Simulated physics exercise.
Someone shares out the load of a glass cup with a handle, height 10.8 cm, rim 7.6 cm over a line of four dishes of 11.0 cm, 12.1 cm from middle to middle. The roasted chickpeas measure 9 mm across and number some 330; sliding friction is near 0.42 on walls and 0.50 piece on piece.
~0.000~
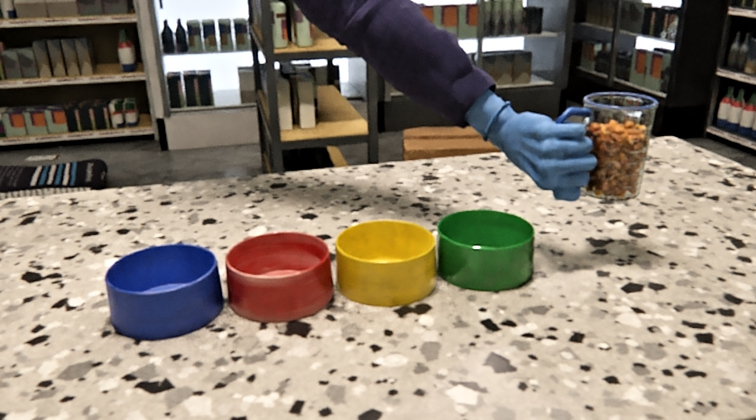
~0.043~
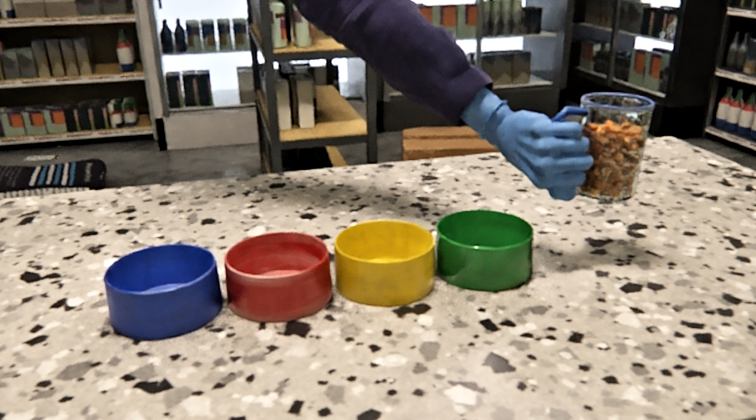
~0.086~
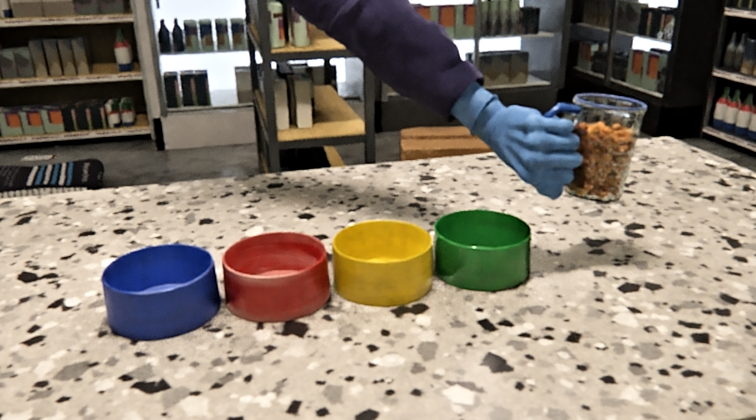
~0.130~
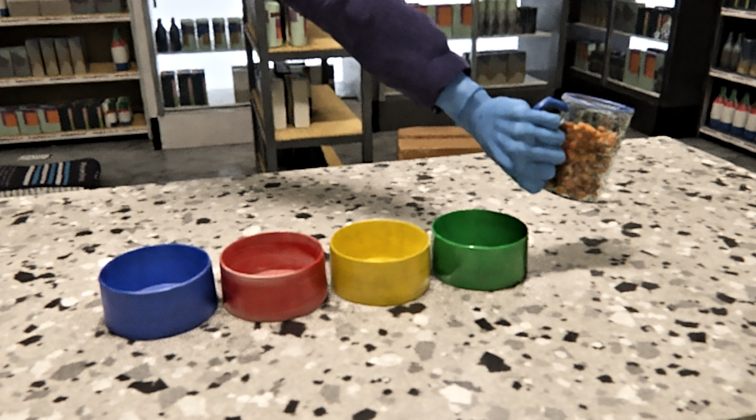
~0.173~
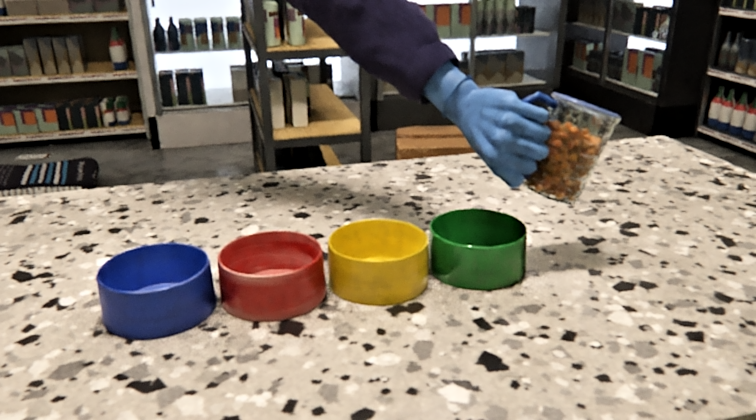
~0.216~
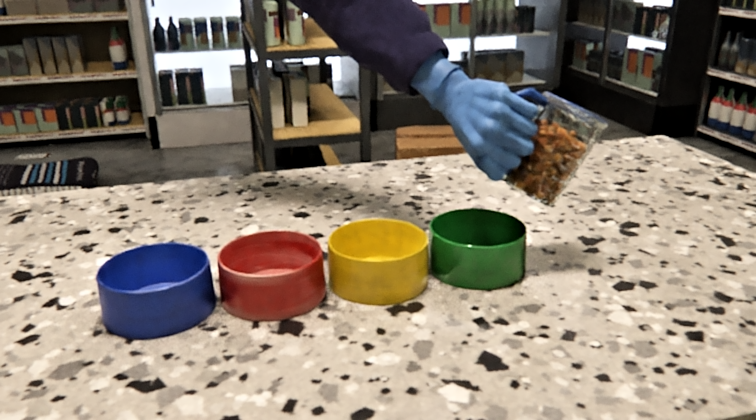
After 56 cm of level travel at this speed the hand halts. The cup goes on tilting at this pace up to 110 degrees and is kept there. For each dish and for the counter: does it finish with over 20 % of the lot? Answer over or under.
Red: Over, blue: Over, green: Under, yellow: Over, counter: Under.
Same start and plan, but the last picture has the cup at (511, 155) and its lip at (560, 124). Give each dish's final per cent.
Red 10, blue 90, green 0, yellow 0.
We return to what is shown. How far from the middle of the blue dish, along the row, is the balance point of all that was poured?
Some 13 cm to the right.
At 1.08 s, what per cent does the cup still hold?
Roughly 40 per cent.
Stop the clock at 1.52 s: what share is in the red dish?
Near 25 per cent so far.
After 0.73 s, tilt 110 degrees; cup holds 90 %, yellow 10 %.
Then, at 1.08 s, tilt 110 degrees; cup holds 40 %, red 20 %, yellow 30 %.
After 1.52 s, tilt 110 degrees; cup holds 25 %, red 25 %, blue 10 %, yellow 30 %.
In the end, at 2.6 s, red 25 %, blue 35 %, green 0 %, yellow 30 %, counter 5 %.
